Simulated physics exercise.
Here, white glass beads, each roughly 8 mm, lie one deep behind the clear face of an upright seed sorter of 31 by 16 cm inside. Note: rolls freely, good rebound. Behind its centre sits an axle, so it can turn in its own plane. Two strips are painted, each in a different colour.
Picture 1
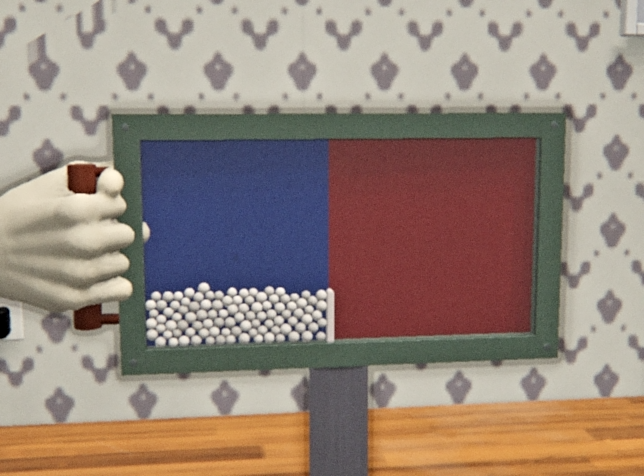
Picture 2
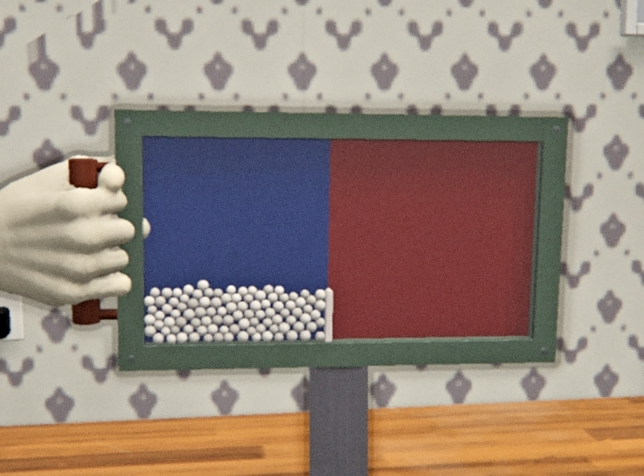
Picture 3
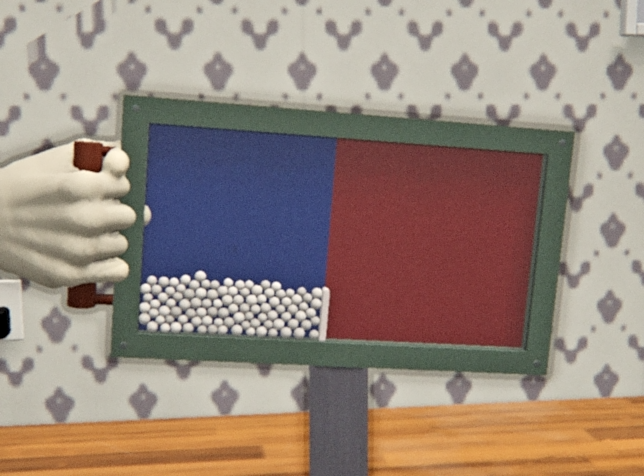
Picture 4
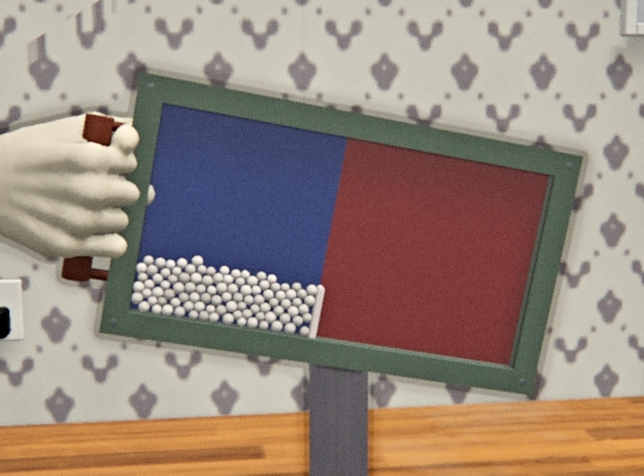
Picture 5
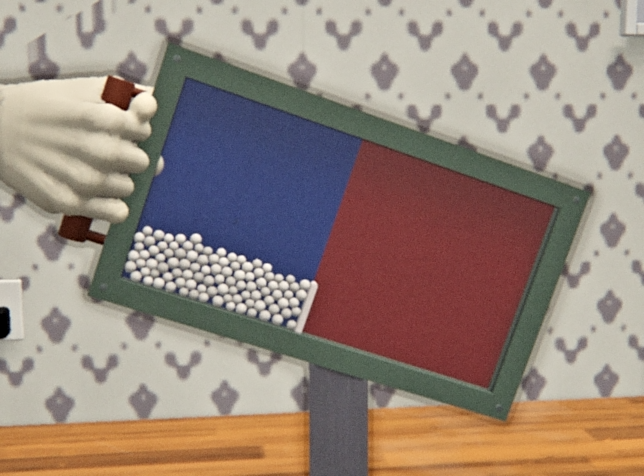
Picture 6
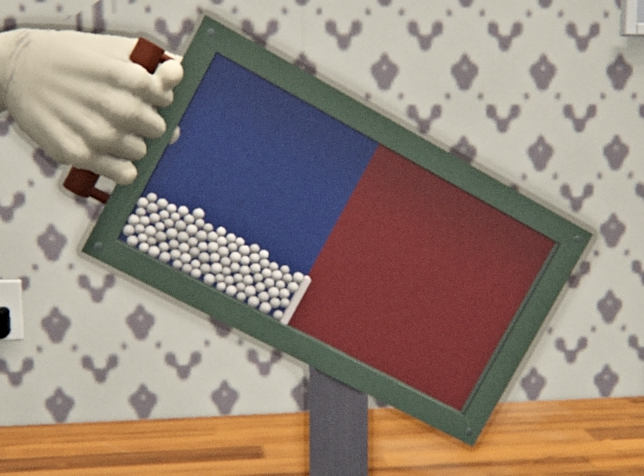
A green-framed blue and red box was level at first, then a pale hand on its left handle raised that side, turning it clockwise while white beads stayed heaped in the blue half.
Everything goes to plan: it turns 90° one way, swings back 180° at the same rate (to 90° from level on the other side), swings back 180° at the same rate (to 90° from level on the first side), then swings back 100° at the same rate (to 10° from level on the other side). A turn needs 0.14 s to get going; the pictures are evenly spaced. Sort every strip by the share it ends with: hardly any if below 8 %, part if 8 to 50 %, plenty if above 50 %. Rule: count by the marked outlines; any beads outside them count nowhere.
Red strip: Plenty; blue strip: Part.
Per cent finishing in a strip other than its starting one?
Moved share: About 85 per cent.
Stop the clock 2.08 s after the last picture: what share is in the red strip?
About 85 % of the load.
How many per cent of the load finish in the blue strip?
About 15 %.
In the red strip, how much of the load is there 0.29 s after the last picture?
About 30 percent.
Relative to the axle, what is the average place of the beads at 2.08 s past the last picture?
I'd put it near 6 centimetres to the right and 9 centimetres below.
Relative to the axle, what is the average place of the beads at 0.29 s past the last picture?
Position estimate: Left 2 cm, above 3 cm.
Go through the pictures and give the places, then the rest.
Level; about 100 beads; beads centred (236, 317); top one (204, 289); red (433, 238), blue (237, 243), in the first picture.
Turned 1° clockwise; beads centred (234, 315); top one (203, 286), in the second picture.
Turned 5° clockwise; beads centred (230, 307); top one (200, 277); wall ends (326, 292), in the third picture.
Turned 11° clockwise; beads centred (223, 296); top one (148, 261), in the fourth picture.
Turned 19° clockwise; beads centred (216, 277); top one (147, 231), in the fifth picture.
Turned 29° clockwise; beads centred (212, 255); top one (152, 198); red (421, 281), blue (250, 190), in the sixth picture.
Then, 0.29 s after the last picture, it stands 90° clockwise; the beads' middle is 2 cm left of and 3 cm above the centre; red 30 %, blue 70 %.
Then, 2.08 s after the last picture, it stands 40° clockwise; the beads' middle is 6 cm right of and 9 cm below the centre; red 85 %, blue 15 %.
Then, 2.33 s after the last picture, it stands 10° anticlockwise; the beads' middle is 11 cm right of and 2 cm below the centre; red 85 %, blue 15 %.
All still 3.1 s after it, it stands 10° anticlockwise; red 85 %, blue 15 %.
